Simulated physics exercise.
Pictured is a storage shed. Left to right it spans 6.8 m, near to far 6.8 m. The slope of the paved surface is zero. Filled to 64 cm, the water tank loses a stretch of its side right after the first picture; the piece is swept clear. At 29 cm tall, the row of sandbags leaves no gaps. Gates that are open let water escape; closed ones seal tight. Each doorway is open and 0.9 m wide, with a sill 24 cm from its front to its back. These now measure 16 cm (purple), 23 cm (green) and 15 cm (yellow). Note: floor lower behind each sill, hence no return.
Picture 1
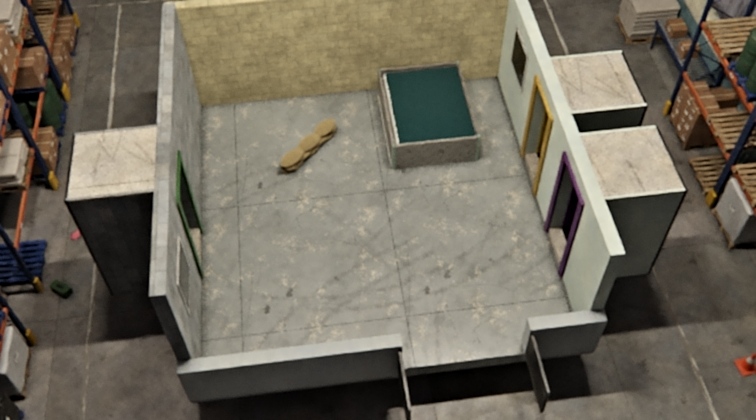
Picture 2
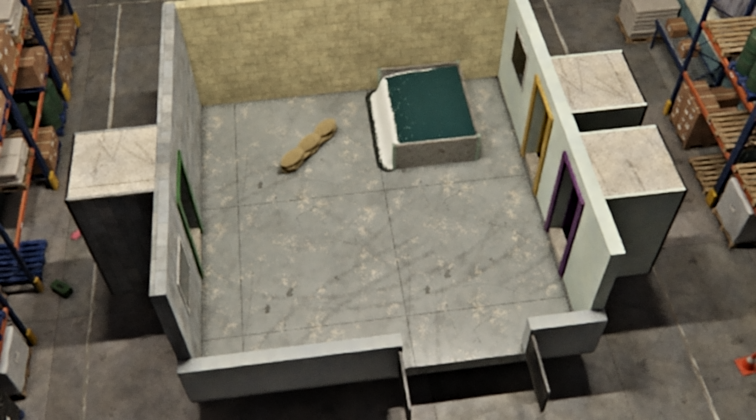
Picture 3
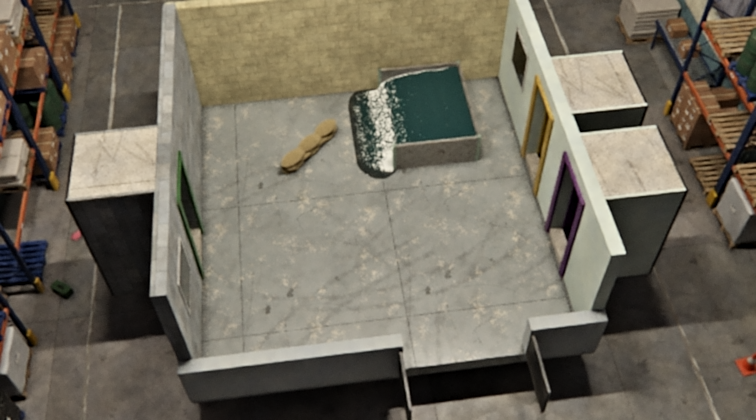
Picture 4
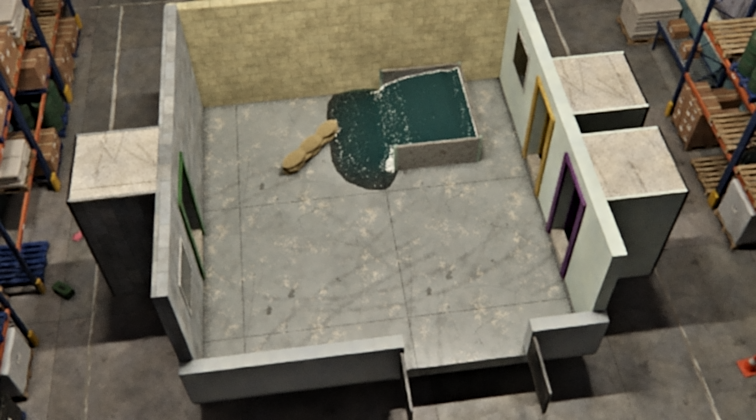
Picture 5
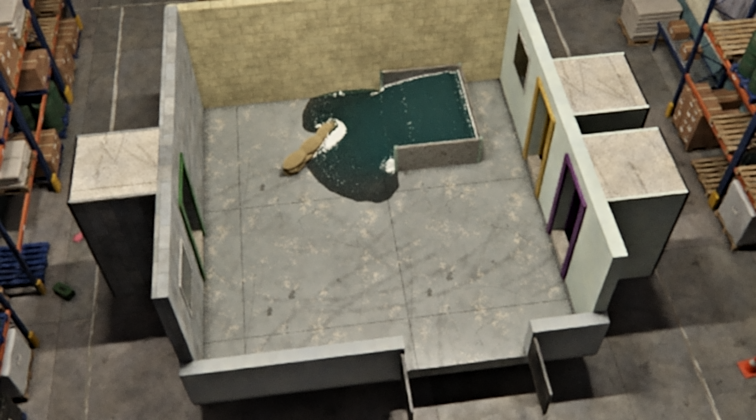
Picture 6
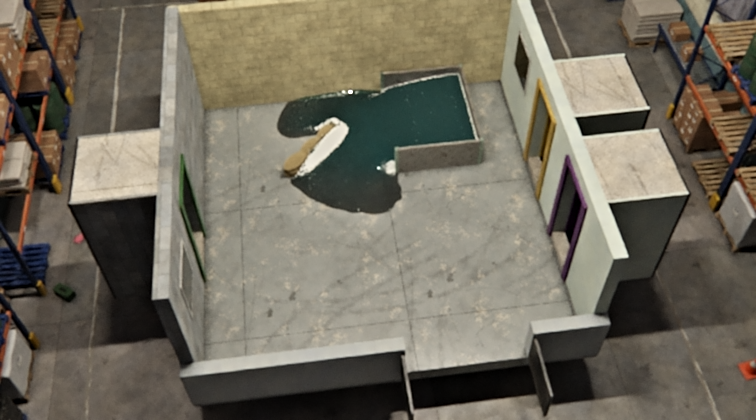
The footage shows a roofless room with a tank of dark green water whose left side opens, releasing water that foams, spreads leftward across the grey floor, and wraps around both ends of a short row of sandbags.
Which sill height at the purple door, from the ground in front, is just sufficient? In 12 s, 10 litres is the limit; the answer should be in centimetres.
Just about 7.5 cm.
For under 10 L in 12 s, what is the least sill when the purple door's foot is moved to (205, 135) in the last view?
Something near 29 cm.
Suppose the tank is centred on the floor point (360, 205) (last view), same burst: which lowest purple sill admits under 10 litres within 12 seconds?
Then roughly 6.5 cm.
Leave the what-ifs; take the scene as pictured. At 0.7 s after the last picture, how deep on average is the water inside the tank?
The mean depth is about 28 cm.
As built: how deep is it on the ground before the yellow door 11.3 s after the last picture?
Some 5.0 centimetres.
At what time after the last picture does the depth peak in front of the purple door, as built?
The level tops out near 7.5 seconds.
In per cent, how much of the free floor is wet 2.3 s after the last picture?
Approximately 50 %.
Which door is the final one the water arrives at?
Last in line is the yellow door.
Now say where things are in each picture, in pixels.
Still water, 64 cm deep, in the water tank at (427, 105); the purple door at (563, 220) is dry, in the first frame.
The front is at (383, 166), 0.3 m from the gap at (388, 123); 0.4 m2 of floor is wet, 64 cm left at the back, in the second frame.
The front is at (363, 165), 0.7 m from the gap at (388, 124); 1.4 m2 of floor is wet, 64 cm left at the back, in the third frame.
The front is at (337, 162), 1.2 m from the gap at (389, 126); 2.9 m2 of floor is wet, 59 cm left at the back, in the fourth frame.
The front is at (313, 168), 1.8 m from the gap at (390, 127); 4.3 m2 of floor is wet, 54 cm left at the back, in the fifth frame.
Water pours out at (390, 128) and has run 2.4 m, to (282, 129); about 9 cm deep outside, 54 cm at the back; the purple door at (566, 224), 4.6 m from the gap, is still 3.7 m from the nearest water, in the sixth frame.
Then, 0.7 s after the last picture water covers 25 % of the floor, deepest (38 cm) near (338, 141); it has not reached the purple door.
Then, 2.3 s after the last picture water covers 50 % of the floor, deepest (38 cm) near (205, 384); it has not reached the purple door.
Then, 11.3 s after the last picture water covers 95 % of the floor, deepest (12 cm) near (497, 84); 7 cm at the purple door, 0 litres in over its 16 cm sill.
At the purple door as built, the water peaked near 10 cm, 7.7 s after the last picture.
Run again over the same 12 s with other heights there, 24 litres in over 6 cm, 1 litre over 9.5 cm. The limit of 10 litres is kept from about 7.5 cm up.
